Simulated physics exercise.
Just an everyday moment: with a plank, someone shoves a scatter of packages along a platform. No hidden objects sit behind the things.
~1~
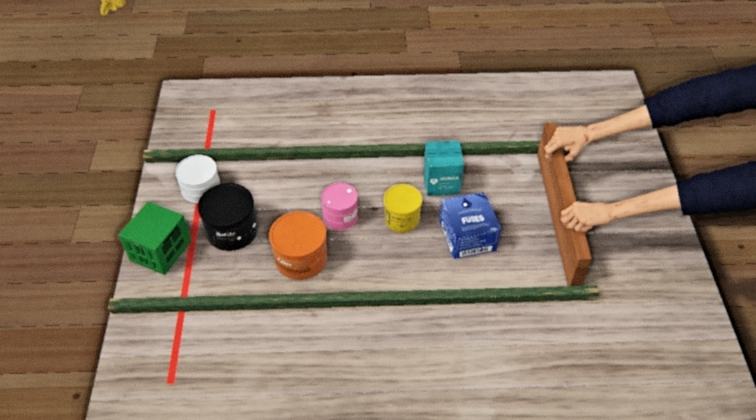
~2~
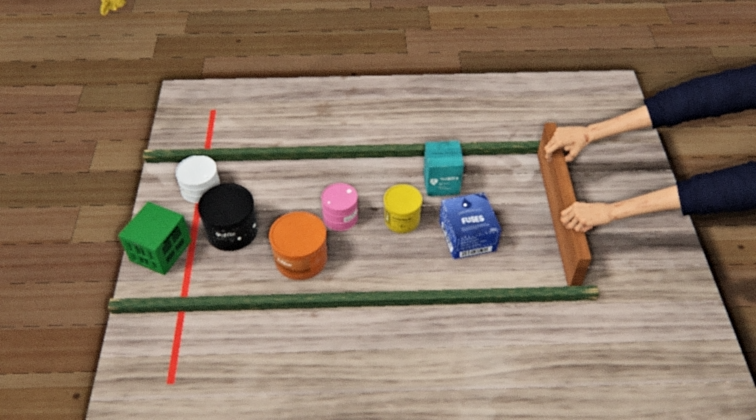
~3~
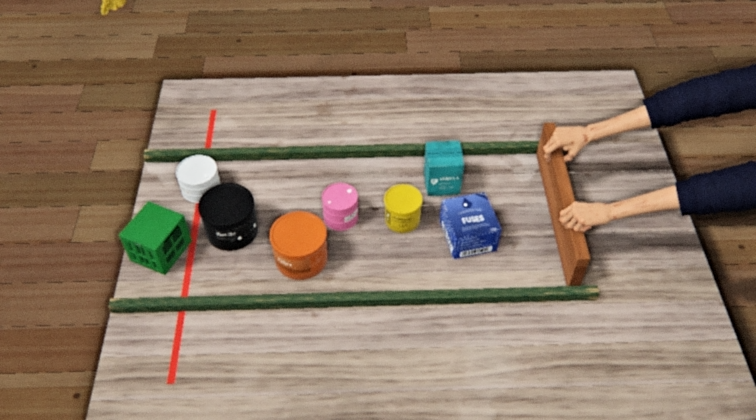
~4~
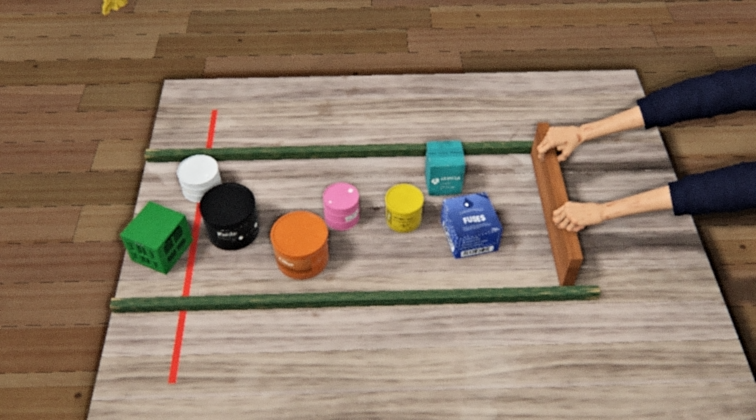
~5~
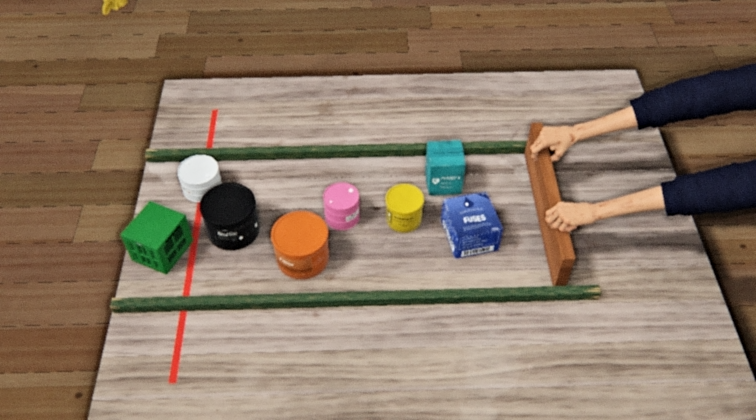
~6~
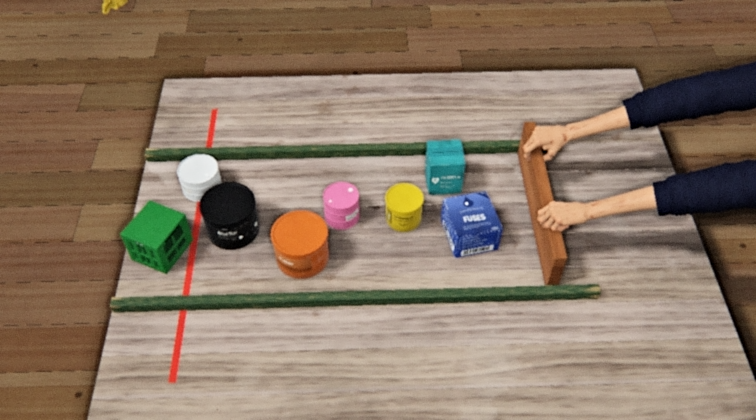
The clip opens on a wooden platform with tubs and boxes scattered between two green rails, a red line crossing near the left side. Two hands hold a wooden plank still at the right, then slide it slightly left toward the packages, which stay essentially in place.
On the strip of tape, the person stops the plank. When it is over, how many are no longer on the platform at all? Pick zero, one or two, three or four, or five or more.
The answer is three or four.
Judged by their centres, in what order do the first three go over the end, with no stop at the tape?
Going earliest first, it would be the green crate, after it the white canister, and finally the black pail.
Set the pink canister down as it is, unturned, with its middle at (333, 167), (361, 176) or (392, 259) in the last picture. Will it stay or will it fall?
At the three spots, the pink canister keeps its place, keeps its place and keeps its place.
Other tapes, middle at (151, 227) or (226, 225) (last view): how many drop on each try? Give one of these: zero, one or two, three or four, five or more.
The first spot gives at least five, the second gives one to two.
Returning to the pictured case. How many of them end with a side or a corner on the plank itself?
I count 3 of them.
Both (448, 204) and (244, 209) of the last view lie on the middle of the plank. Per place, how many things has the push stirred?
Tally at point one: 3; at point two: 8.
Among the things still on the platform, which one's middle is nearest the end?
Answer: The pink canister.
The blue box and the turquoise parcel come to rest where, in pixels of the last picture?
I'd put one at around (169, 227) and the other at around (184, 164).
A little later, none off yet; green crate at rest near (158, 237); white canister at rest near (200, 178); black pail at rest near (231, 216).
Next, none off yet; green crate moving near (154, 238); white canister shifted a little near (196, 176); black pail shifted a little near (209, 215).
When it is over, the number that fall off is three or four; down, black pail, white canister and green crate.
